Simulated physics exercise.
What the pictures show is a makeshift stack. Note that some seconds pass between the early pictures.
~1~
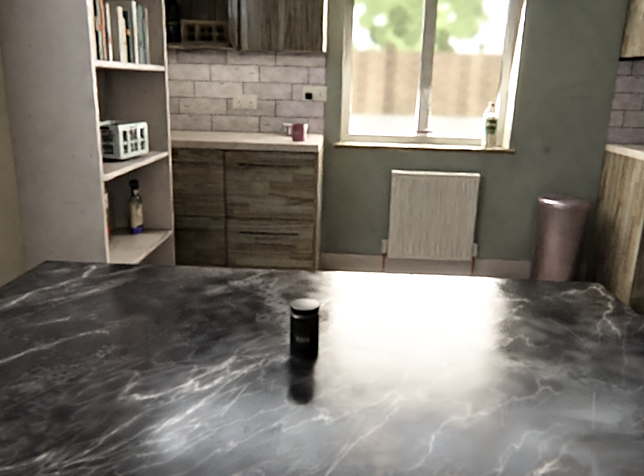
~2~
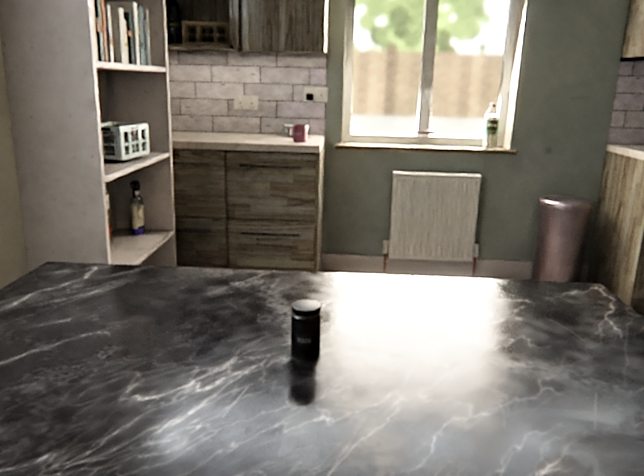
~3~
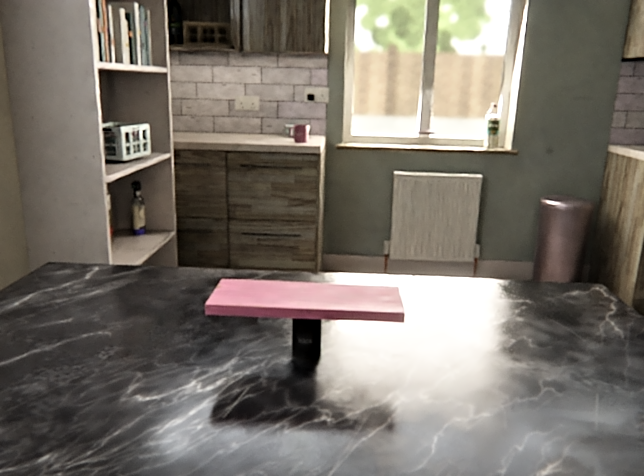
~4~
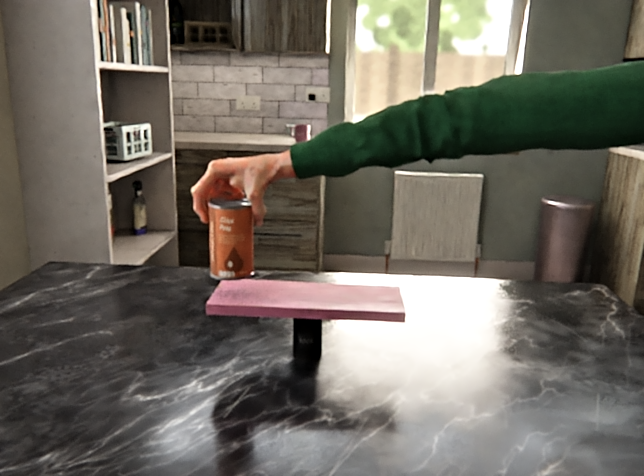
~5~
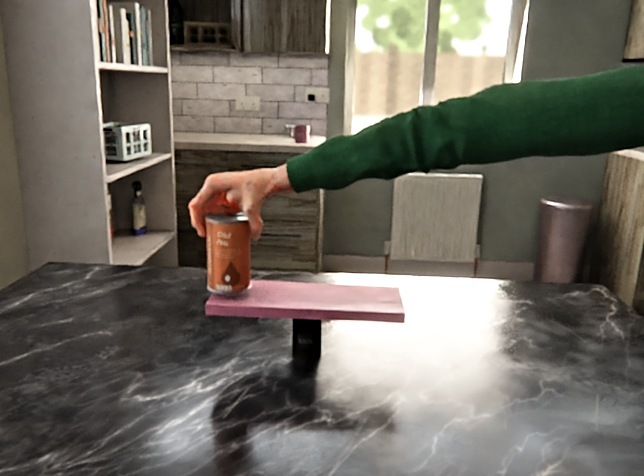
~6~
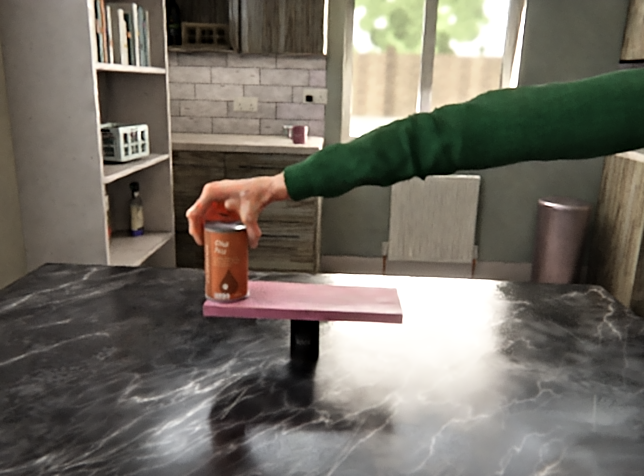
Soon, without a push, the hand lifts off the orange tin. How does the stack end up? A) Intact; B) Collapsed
B.
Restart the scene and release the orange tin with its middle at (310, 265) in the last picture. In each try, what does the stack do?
What happens next is that it remains standing.
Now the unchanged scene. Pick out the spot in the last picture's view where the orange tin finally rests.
At about (103, 345).
Then, 0.30 s after the last picture, orange tin now fallen; pink board tipped 26° from how it was.
Then, 0.50 s after the last picture, pink board tipped 32° from how it was.
Then, 0.60 s after the last picture, pink board tipped 24° from how it was; black shaker slid a little.
Then, 1.10 s after the last picture, pink board now fallen; black shaker slid about its own width.
At rest, fallen, orange tin and pink board; black shaker in place. Seen from the same camera at the end, orange tin near (103, 345). The stack gives way.
